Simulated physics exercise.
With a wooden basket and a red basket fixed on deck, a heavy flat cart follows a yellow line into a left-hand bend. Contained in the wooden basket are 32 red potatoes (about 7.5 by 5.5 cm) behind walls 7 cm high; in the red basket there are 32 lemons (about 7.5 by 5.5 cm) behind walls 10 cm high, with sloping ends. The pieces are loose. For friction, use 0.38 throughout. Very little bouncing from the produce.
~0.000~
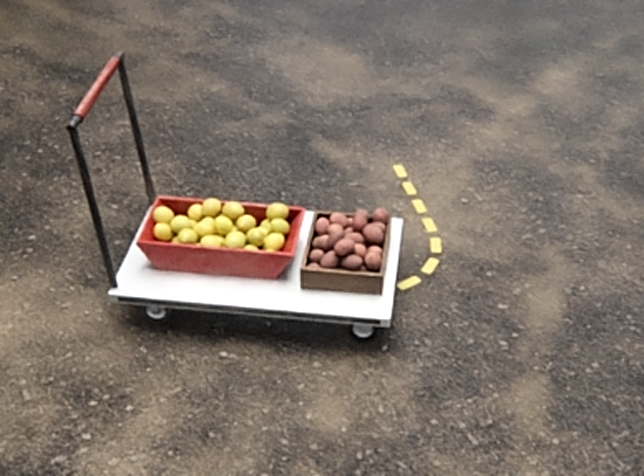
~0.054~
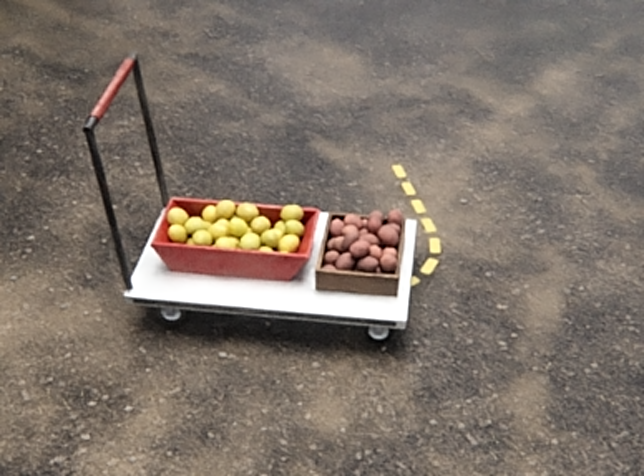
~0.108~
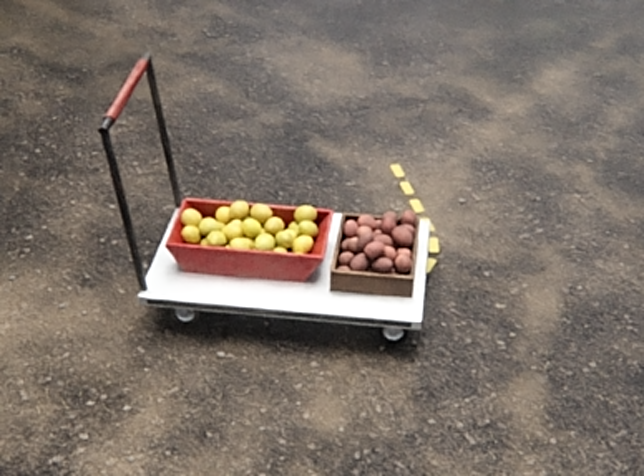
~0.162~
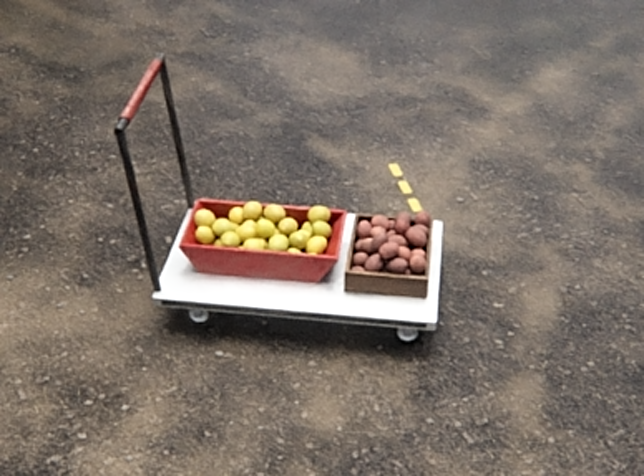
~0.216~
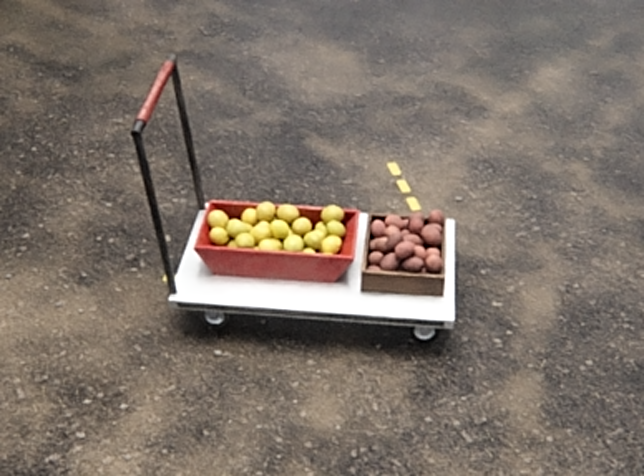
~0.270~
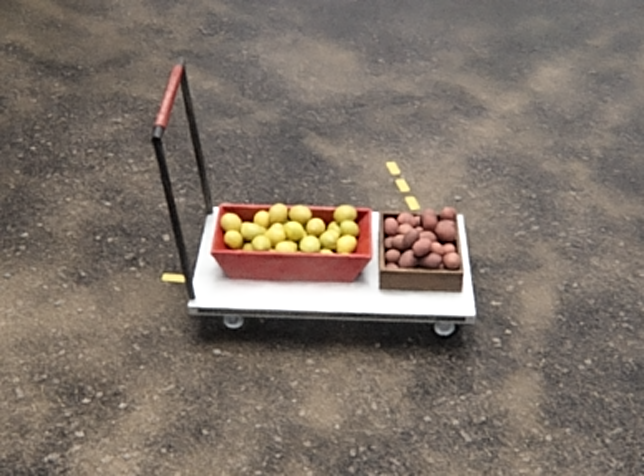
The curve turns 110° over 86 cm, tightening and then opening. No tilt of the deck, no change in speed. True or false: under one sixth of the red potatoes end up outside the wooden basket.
True.
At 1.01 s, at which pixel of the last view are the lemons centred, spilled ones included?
In the last view, the centre sits near (435, 189).
After 0.58 s, 1 of 32 out of the wooden basket and 0 of 32 out of the red basket.
After 0.75 s, 1 of 32 out of the wooden basket and 0 of 32 out of the red basket.
After 1.01 s, 2 of 32 out of the wooden basket and 0 of 32 out of the red basket.
Final count (at 1.46 s), 2 of 32 out of the wooden basket and 0 of 32 out of the red basket. Asked share, 2 of 32, 6 per cent.
